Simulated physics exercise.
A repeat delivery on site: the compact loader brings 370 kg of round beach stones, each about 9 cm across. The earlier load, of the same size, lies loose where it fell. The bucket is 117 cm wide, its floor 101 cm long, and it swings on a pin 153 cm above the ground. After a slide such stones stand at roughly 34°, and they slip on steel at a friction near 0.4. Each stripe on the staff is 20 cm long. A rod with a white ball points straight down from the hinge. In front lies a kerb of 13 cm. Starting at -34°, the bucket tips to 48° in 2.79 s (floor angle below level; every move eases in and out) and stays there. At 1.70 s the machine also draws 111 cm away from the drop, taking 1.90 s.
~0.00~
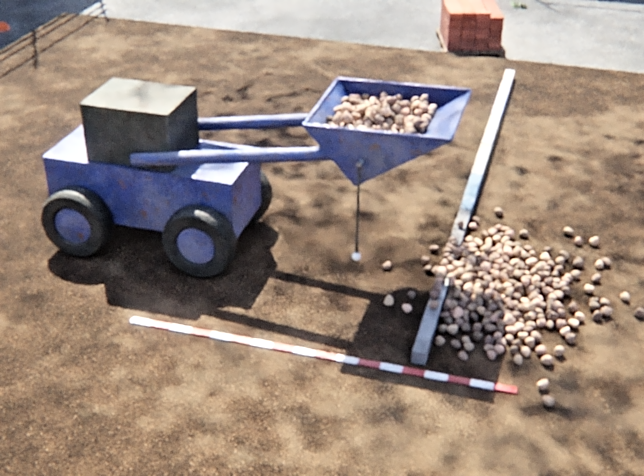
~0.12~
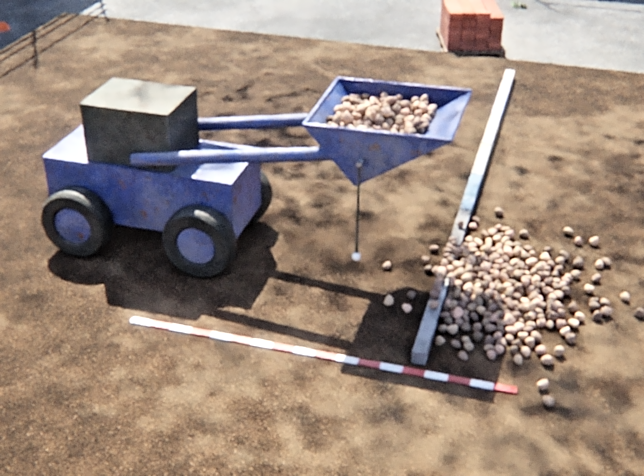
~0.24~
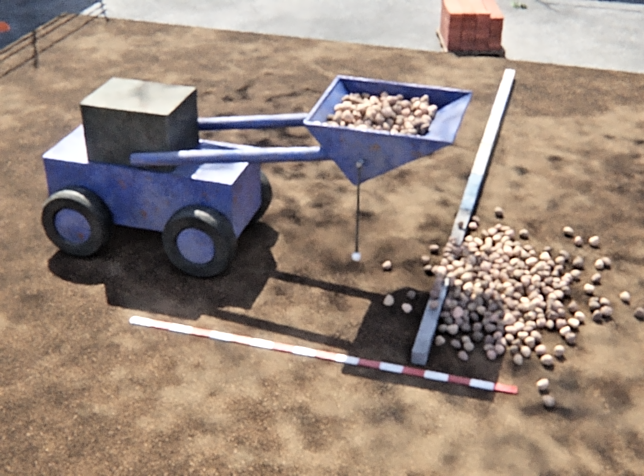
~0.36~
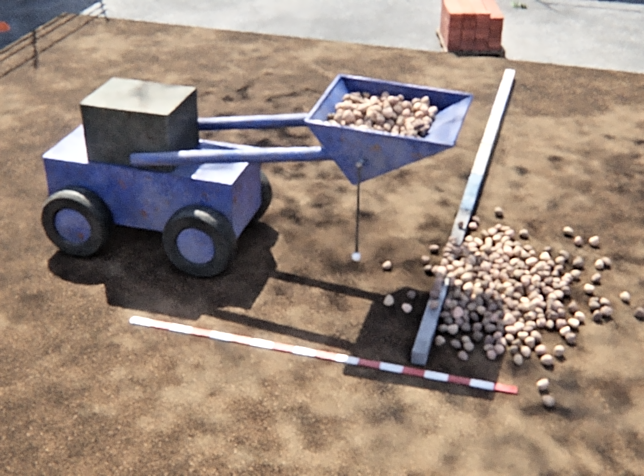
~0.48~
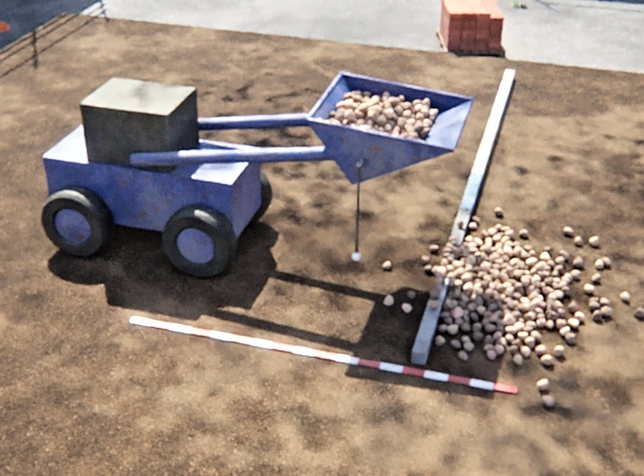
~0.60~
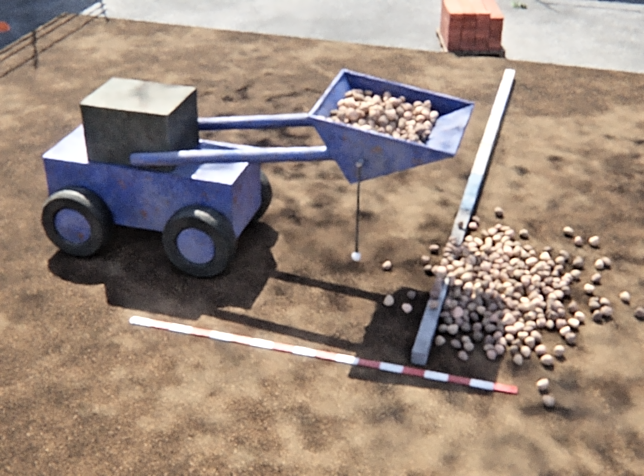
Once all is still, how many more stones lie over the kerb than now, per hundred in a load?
About 39 per cent.
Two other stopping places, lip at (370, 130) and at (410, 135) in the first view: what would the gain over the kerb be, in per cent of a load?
Near 0 per cent from the first place, 5 from the second.
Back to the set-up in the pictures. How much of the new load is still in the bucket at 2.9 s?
About 0 per cent.
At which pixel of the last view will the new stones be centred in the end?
Near (434, 270).
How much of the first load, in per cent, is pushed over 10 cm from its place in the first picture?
Roughly 5 per cent of them.
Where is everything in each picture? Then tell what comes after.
In the first picture, the bucket is at -34°, its lip at (451, 140); the top of the load is at (376, 107). The earlier load is highest near (466, 270), 18 cm above ground level, 6 % on this side of the kerb, 93 % over the kerb.
In the second picture, the bucket is at -34°, its lip at (452, 141); the top of the load is at (376, 107); the stones move at 0.0 m/s on average.
In the third picture, the bucket is at -32°, its lip at (452, 143); the top of the load is at (377, 107); the stones move at 0.0 m/s on average.
In the fourth picture, lip at (453, 146), floor tilted -30°, highest stones at (370, 106); the stones move at 0.1 m/s on average.
In the fifth picture, the bucket is at -28°, its lip at (454, 150); the top of the load is at (366, 105); the stones move at 0.1 m/s on average.
In the sixth picture, lip at (455, 155), floor tilted -24°, highest stones at (360, 103); the stones move at 0.1 m/s on average.
After 2.1 s the floor is at 35°; in per cent of one load, 64 in the bucket, 31 on this side of the kerb, 104 over the kerb; the foremost stones are past the picture's edge.
After 2.9 s the floor is at 48°; in per cent of one load, 0 in the bucket, 68 on this side of the kerb, 132 over the kerb; the foremost stones are past the picture's edge.
After 4.1 s the floor is at 48°; in per cent of one load, 0 in the bucket, 68 on this side of the kerb, 132 over the kerb; the foremost stones are past the picture's edge.
After 6.9 s the floor is at 48°; in per cent of one load, 0 in the bucket, 68 on this side of the kerb, 132 over the kerb; the foremost stones are past the picture's edge. Net gain over the kerb, 39.
